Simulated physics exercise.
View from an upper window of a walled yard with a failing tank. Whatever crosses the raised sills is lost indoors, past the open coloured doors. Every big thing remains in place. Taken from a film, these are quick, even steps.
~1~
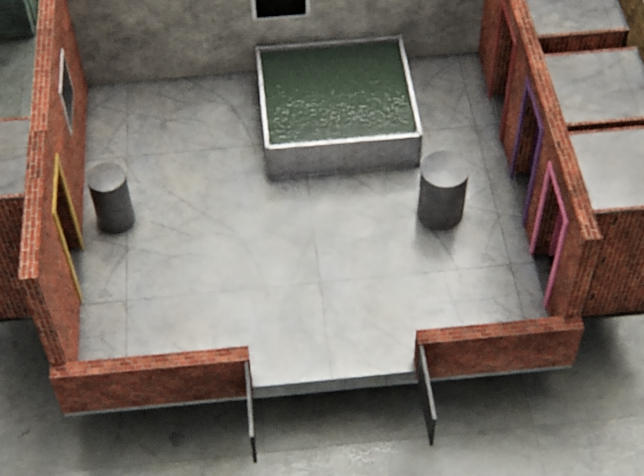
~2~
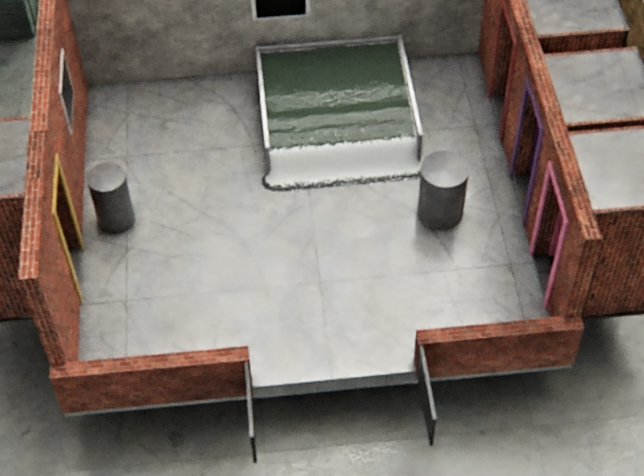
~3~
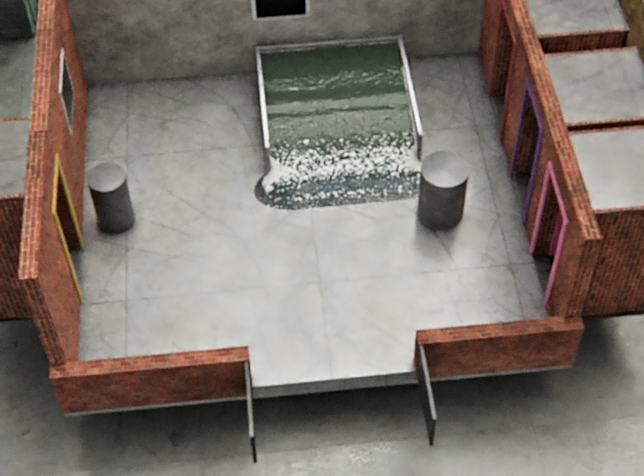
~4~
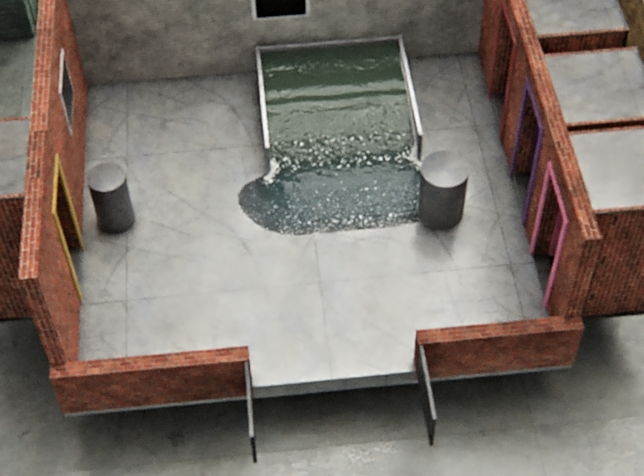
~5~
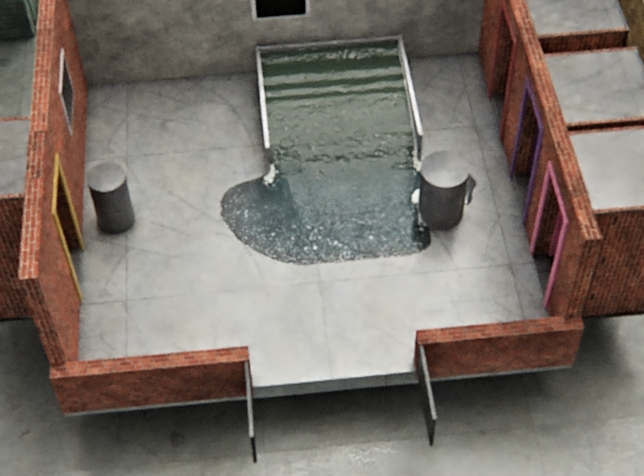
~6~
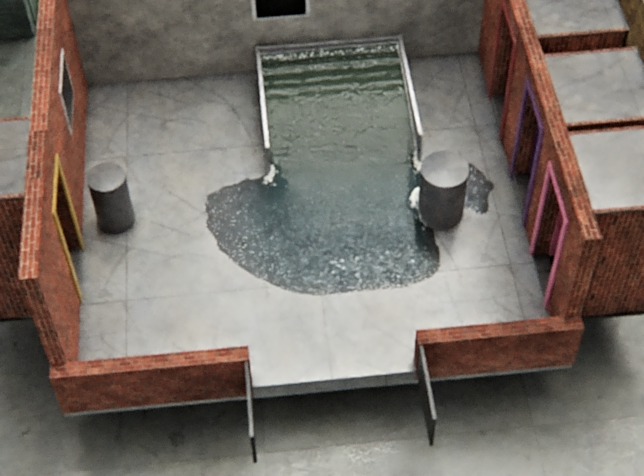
Green water bursts from the front of a raised tank in a walled yard seen from a high window, and the camera stays still. The grey tank stands at the back between two grey cylinders, with brick walls, a yellow doorway left, purple and pink ones right, and an open gate in front. The water foams down, spreads forward and left across the pale floor, and wraps around the right cylinder.
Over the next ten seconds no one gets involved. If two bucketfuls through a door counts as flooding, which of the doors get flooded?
The purple door does not get flooded; the red door does not get flooded; the pink door gets flooded; the yellow door does not get flooded.
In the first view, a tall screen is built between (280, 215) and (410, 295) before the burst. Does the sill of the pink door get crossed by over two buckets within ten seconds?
Here's how it goes: The pink ends up swamped.
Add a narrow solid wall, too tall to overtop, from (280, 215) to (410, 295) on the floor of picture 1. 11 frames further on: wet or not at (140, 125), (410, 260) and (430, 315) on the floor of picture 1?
Results in order: Bone-dry / swamped / swamped.
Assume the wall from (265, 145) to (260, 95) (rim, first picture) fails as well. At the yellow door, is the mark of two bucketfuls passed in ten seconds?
Yellow door exceeds the limit.
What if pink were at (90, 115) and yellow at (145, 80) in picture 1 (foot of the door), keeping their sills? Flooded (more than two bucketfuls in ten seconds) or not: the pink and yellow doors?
I'd say pink door falls short, while yellow door falls short.
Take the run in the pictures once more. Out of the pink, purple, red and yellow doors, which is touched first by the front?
I choose the purple door.
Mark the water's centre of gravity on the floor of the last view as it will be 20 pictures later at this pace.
It is near (340, 232).
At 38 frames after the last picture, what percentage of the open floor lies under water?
My estimate is close to 85 per cent.
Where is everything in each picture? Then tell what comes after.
In the first frame, the water tank at (336, 93) is whole and still.
In the second frame, water pours out at (344, 161) and has run to (265, 179).
In the third frame, water pours out at (344, 162) and has run to (259, 191).
In the fourth frame, the front is at (245, 203), out from the gap at (344, 163).
In the fifth frame, the front is at (240, 232), out from the gap at (344, 163).
In the sixth frame, water pours out at (344, 163) and has run to (299, 288).
A moment on, water covers 40 % of the floor; the purple door wet at the sill, nothing in, the red door not reached, the pink door not reached, the yellow door not reached.
Next, water covers 55 % of the floor; the purple door wet at the sill, nothing in, the red door wet at the sill, nothing in, the pink door not reached, the yellow door not reached.
Then, water covers 65 % of the floor; the purple door wet at the sill, nothing in, the red door wet at the sill, nothing in, the pink door under two buckets in, the yellow door wet at the sill, nothing in.
Later, water covers 85 % of the floor; the purple door wet at the sill, nothing in, the red door wet at the sill, nothing in, the pink door over two buckets in, the yellow door wet at the sill, nothing in.
In the end, water covers 95 % of the floor; the purple door wet at the sill, nothing in, the red door wet at the sill, nothing in, the pink door over two buckets in, the yellow door under two buckets in.
